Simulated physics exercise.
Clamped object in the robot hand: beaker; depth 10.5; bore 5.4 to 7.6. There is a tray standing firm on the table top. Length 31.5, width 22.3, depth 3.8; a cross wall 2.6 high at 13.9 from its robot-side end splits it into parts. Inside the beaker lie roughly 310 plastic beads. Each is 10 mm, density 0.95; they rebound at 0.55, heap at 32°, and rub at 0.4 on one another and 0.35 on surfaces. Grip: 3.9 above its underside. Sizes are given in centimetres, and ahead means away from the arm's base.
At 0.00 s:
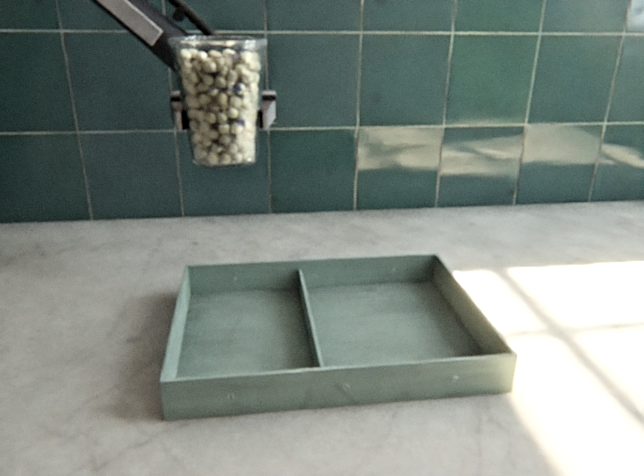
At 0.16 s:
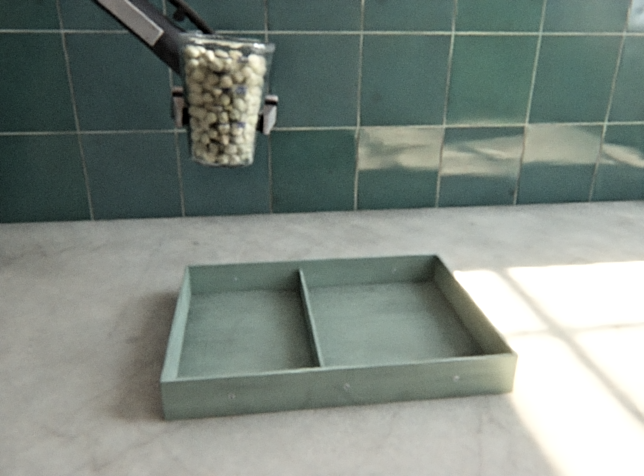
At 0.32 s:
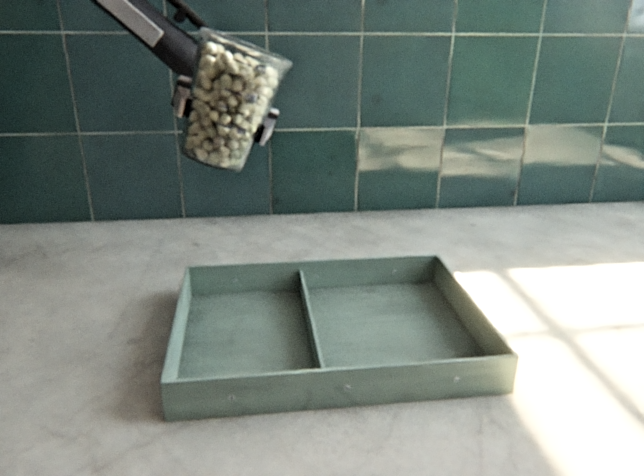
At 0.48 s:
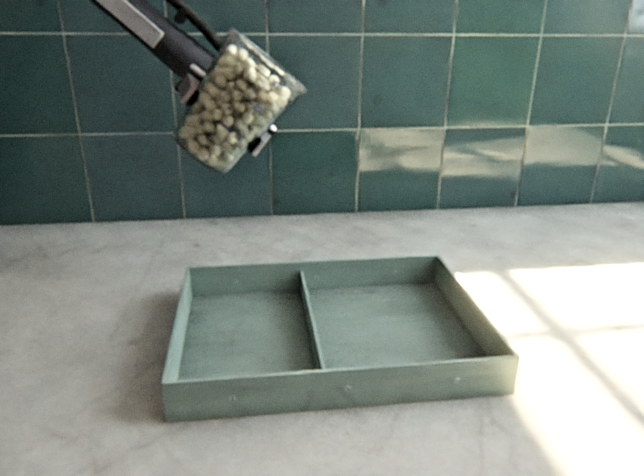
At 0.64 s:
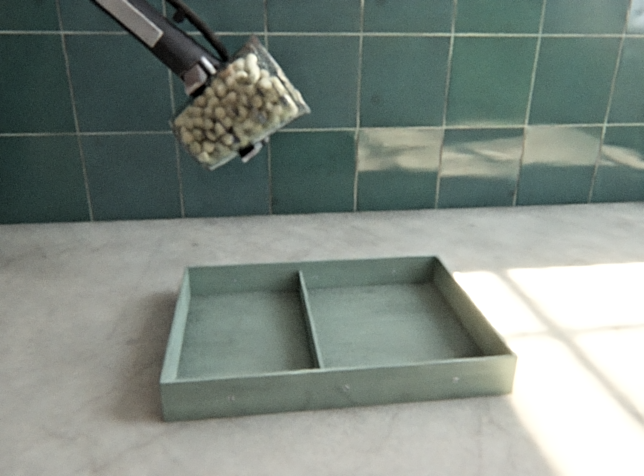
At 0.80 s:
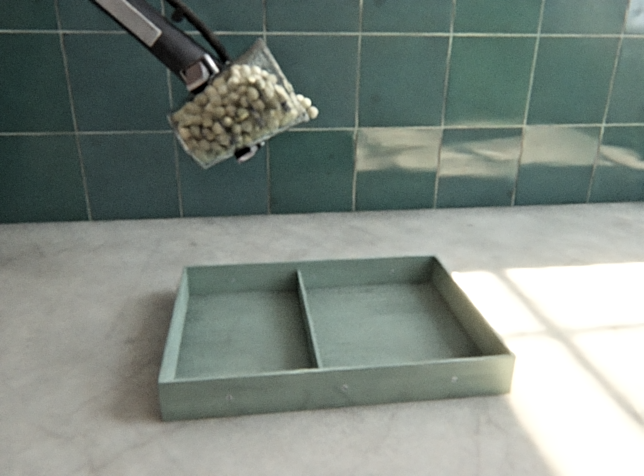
A clear beaker full of pale beads, gripped by a robot arm, tilted steadily to the right above a green divided tray until the beads had shifted up to its rim.
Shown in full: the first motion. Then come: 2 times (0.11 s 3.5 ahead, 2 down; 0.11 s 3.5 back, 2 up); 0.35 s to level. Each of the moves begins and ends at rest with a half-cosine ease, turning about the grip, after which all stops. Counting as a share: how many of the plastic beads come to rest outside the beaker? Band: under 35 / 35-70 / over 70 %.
Under 35 %.
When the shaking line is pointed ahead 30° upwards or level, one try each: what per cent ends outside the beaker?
Try one gives about 50 in a hundred, try two about 40 in a hundred.
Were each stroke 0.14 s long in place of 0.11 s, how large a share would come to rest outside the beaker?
It would come to roughly 15 %.
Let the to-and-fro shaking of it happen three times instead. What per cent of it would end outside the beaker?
Near 25 per cent.
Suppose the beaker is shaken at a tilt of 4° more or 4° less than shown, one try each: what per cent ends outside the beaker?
They would come to near 30 and 15 per cent.
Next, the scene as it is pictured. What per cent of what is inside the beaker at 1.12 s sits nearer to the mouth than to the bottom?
That share comes to roughly 50 percent.
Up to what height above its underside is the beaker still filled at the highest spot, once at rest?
Around 9.5 centimetres above the underside.
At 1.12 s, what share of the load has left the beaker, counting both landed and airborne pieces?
I'd say some 10 percent.
By 1.12 s, tilted 59° forward, highest piece 27 above the table; 276 in the beaker, 5 in the far-side part, 33 in flight or on a rim.
By 1.43 s, tilted 25° forward, highest piece 29 above the table; 246 in the beaker, 59 in the far-side part, 3 on the table or floor, 1 in the robot-side part, 5 in flight or on a rim.
By 1.79 s, level, highest piece 30 above the table; 245 in the beaker, 60 in the far-side part, 7 on the table or floor, 2 in the robot-side part.
By 2.84 s, level, highest piece 30 above the table; 245 in the beaker, 60 in the far-side part, 7 on the table or floor, 2 in the robot-side part.
Final count, 245 in the beaker, 60 in the far-side part, 7 on the table or floor, 2 in the robot-side part. That is 22 % outside the beaker.
